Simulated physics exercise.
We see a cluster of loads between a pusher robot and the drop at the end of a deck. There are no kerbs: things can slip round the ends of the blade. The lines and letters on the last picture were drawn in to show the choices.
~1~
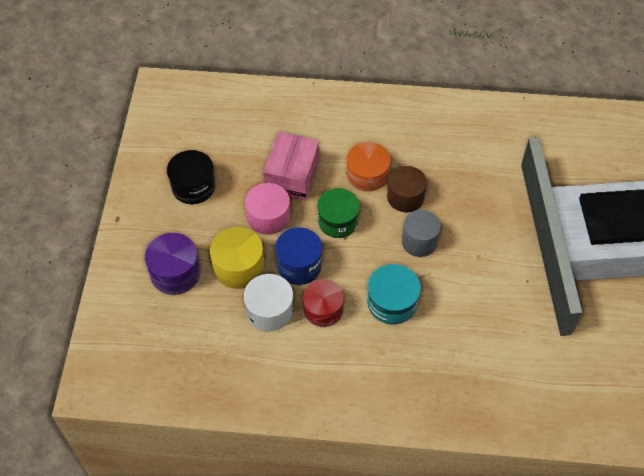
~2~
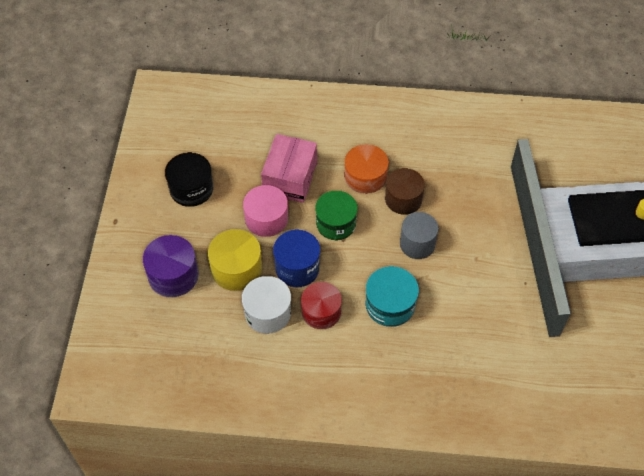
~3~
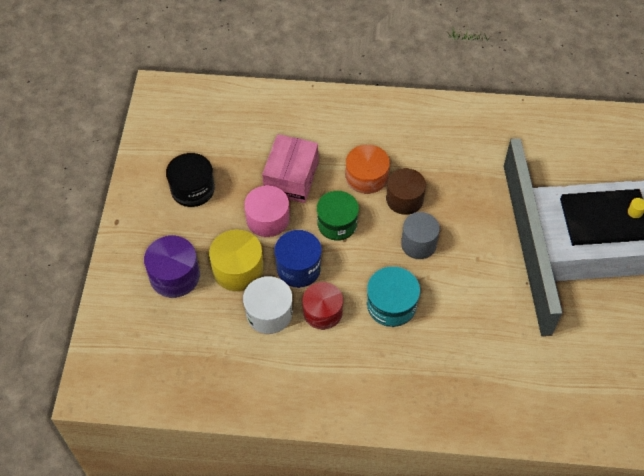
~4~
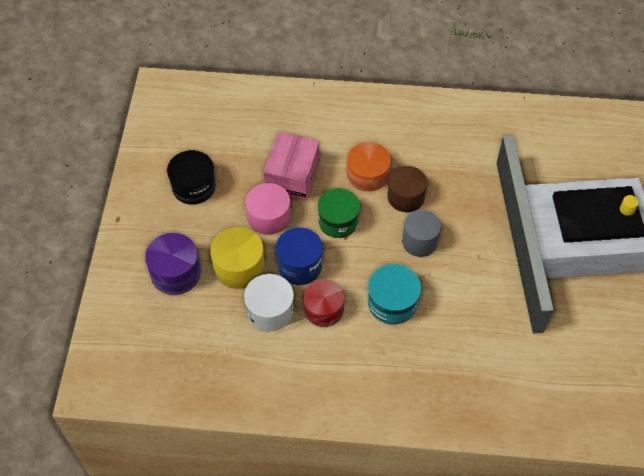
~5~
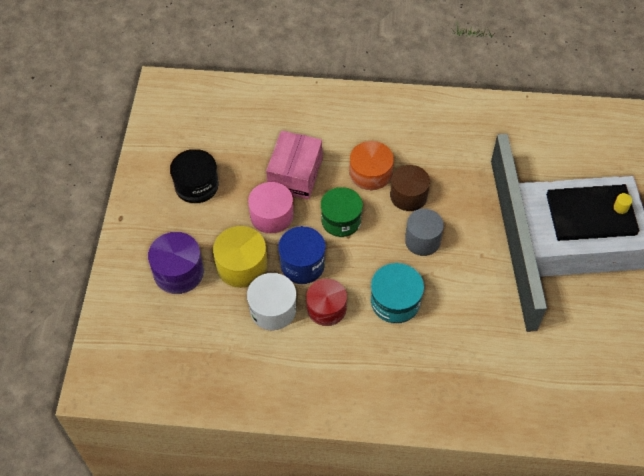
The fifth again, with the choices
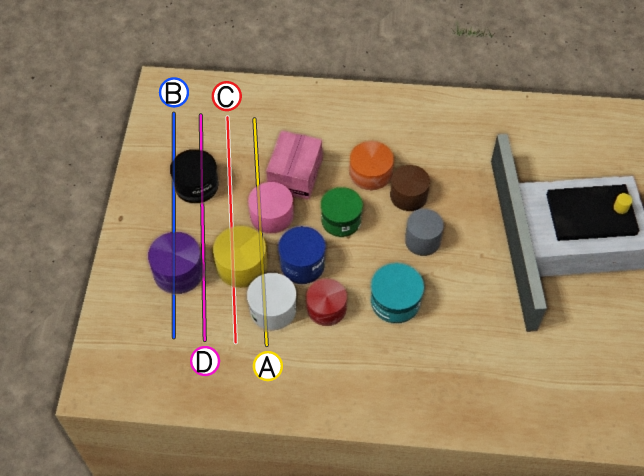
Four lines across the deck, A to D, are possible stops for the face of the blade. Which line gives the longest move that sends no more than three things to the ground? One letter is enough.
Stop at B.
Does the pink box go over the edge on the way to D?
No.
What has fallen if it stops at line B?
The black pail.
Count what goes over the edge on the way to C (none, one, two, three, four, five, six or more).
In all, none.
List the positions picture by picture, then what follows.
The first picture shows grey canister (421, 234); purple canister (173, 264); black pail (192, 177).
The second picture shows robot (608, 217); green pail (336, 216).
The third picture shows robot (600, 216); red canister (323, 306).
The fourth picture shows robot (592, 214); blue pail (300, 257).
The fifth picture shows robot (586, 212); brown canister (410, 188); pink box (295, 165); turquoise pail (396, 293).
On the copy, A at (260, 224); B at (174, 217); C at (231, 222); D at (203, 220).
On B. First, robot (461, 203); orange canister (357, 161); turquoise pail (371, 294).
Then, robot (336, 193); black pail (164, 181); purple canister (161, 261).
Finally, robot (238, 186); black pail over the edge; pink canister (120, 194); one fallen.
By contrast, A is within the limit but short; C is within the limit but short; D is within the limit but short.
